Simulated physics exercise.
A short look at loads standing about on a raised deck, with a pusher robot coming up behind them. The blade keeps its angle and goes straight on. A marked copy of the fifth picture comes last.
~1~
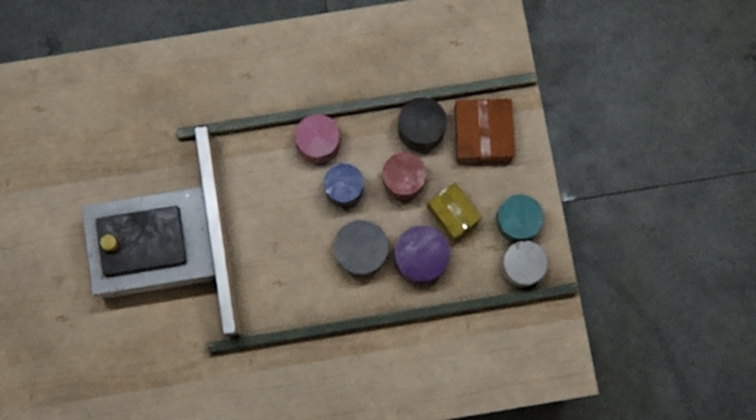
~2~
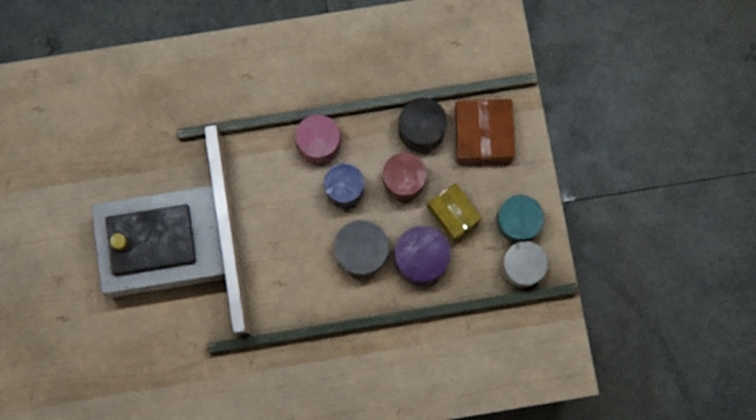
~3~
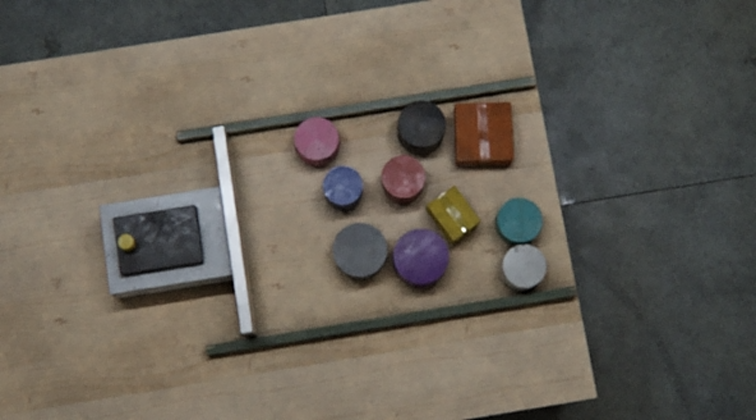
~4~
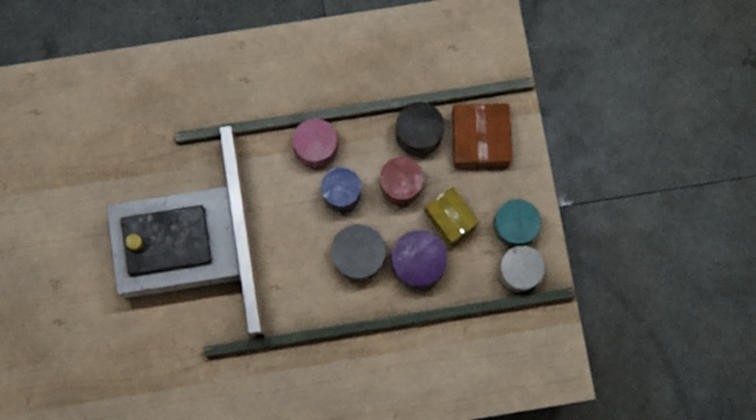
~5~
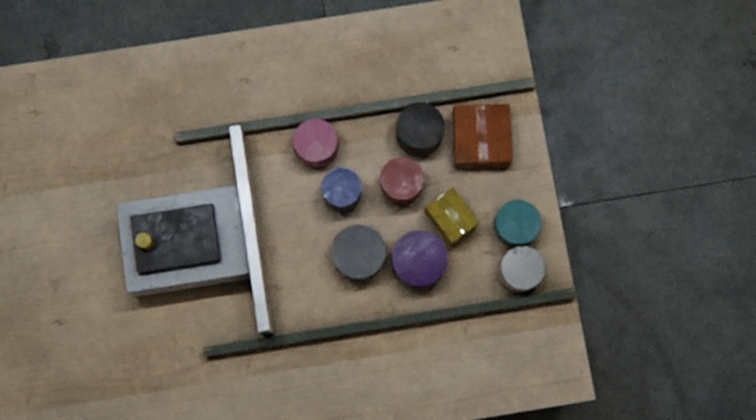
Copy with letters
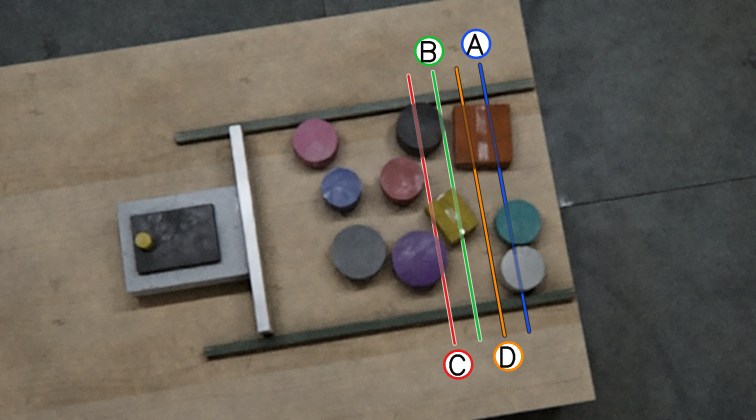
A pale wooden deck, seen from above against a dark grey floor, carries a silver pusher robot with a dark top on its left side. Between two dark rails stand pink, blue, red, black, grey, purple, turquoise and white round loads, with a yellow box among them and an orange box at upper right. The robot creeps steadily right behind its upright bar, while the loads stay put.
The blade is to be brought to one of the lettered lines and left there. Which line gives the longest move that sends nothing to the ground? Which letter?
At C, and not beyond.
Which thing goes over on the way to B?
It is the orange box.
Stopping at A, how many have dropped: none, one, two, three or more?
By then, three or more.
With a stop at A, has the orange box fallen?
Yes.
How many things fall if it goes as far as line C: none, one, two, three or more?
The count is none.
On the marked copy, A at (504, 195); B at (456, 203); C at (431, 207); D at (480, 199).
With C. Early on, robot (248, 227); pink canister (331, 141); turquoise pail (517, 224).
Further on, robot (313, 217); orange box (490, 136); yellow box (469, 213).
At the end, robot (361, 209); orange box (535, 127); turquoise pail (538, 233); nothing has fallen.
As for the rest, A drops the red pail, yellow box, orange box, turquoise pail, white canister and black canister; B drops the orange box; D drops the orange box and turquoise pail.
